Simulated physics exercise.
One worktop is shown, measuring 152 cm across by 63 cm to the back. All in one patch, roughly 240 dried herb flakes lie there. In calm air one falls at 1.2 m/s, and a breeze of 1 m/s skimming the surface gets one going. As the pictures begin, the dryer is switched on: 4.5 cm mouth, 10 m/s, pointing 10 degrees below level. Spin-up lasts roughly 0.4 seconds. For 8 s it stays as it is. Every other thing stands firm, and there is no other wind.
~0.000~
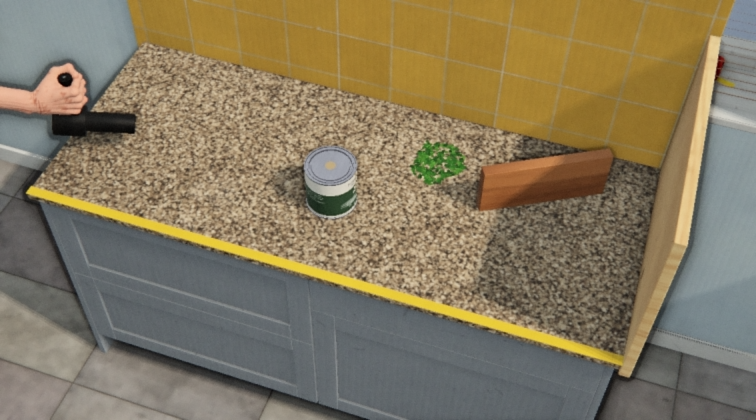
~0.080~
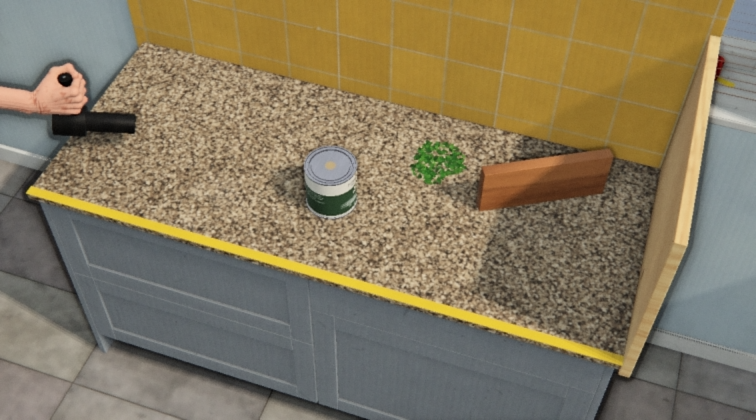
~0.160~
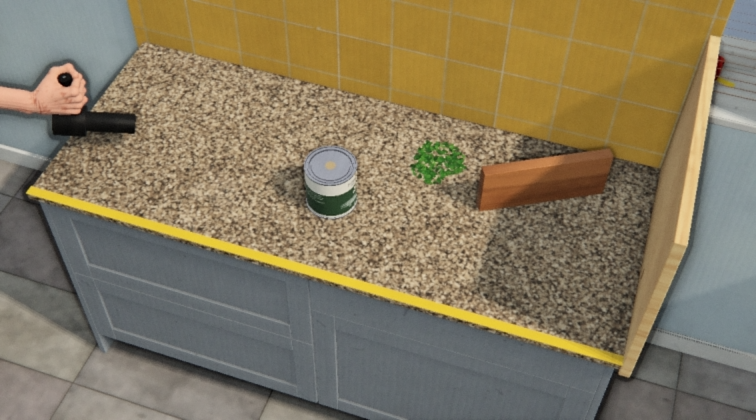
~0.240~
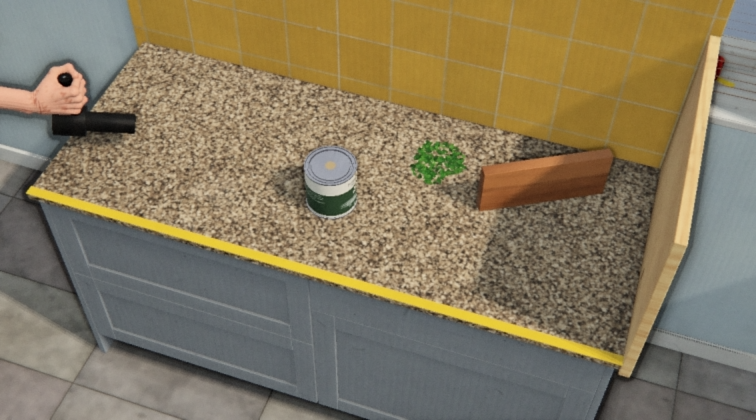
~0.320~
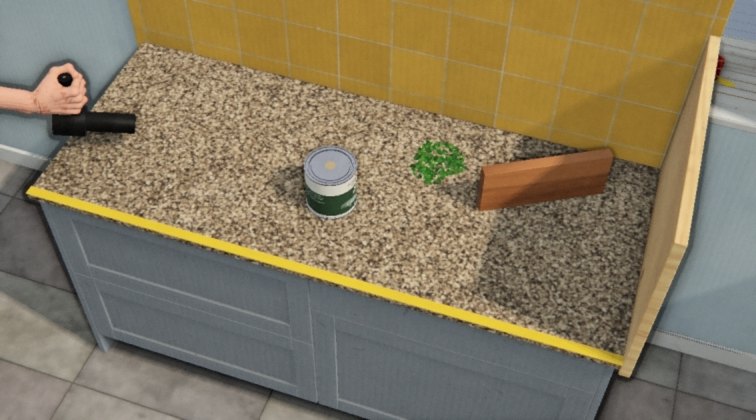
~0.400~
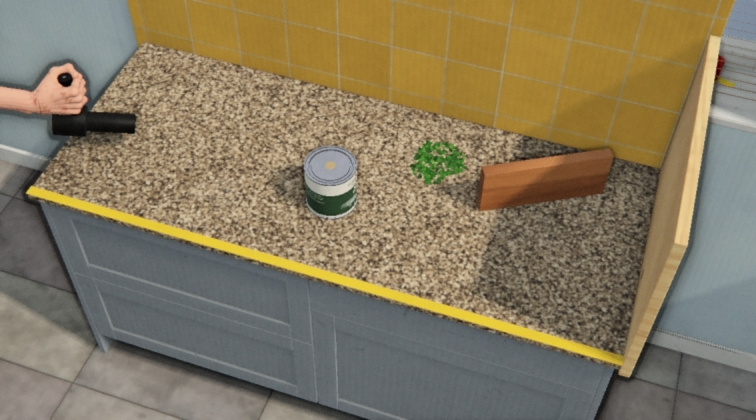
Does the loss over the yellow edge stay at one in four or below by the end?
No, I suspect that edge gives up more than a quarter.
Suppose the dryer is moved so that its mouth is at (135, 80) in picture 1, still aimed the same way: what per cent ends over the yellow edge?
Then the share would be close to 30 percent.
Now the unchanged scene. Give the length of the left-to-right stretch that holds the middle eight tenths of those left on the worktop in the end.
Around 40 cm.
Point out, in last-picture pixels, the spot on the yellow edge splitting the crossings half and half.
I'd say roughly (594, 358).
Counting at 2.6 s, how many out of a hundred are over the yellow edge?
It comes to around 60 %.
After 1.6 s the count stands so, 38 % are over the yellow edge; the middle of those still in play is near (580, 186).
After 2.6 s the count stands so, 57 % are over the yellow edge; the middle of those still in play is near (555, 190).
After 4.4 s the count stands so, 67 % are over the yellow edge; the middle of those still in play is near (555, 191).
After 8.0 s, at the end, 73 % are over the yellow edge; the middle of those still in play is near (555, 191).
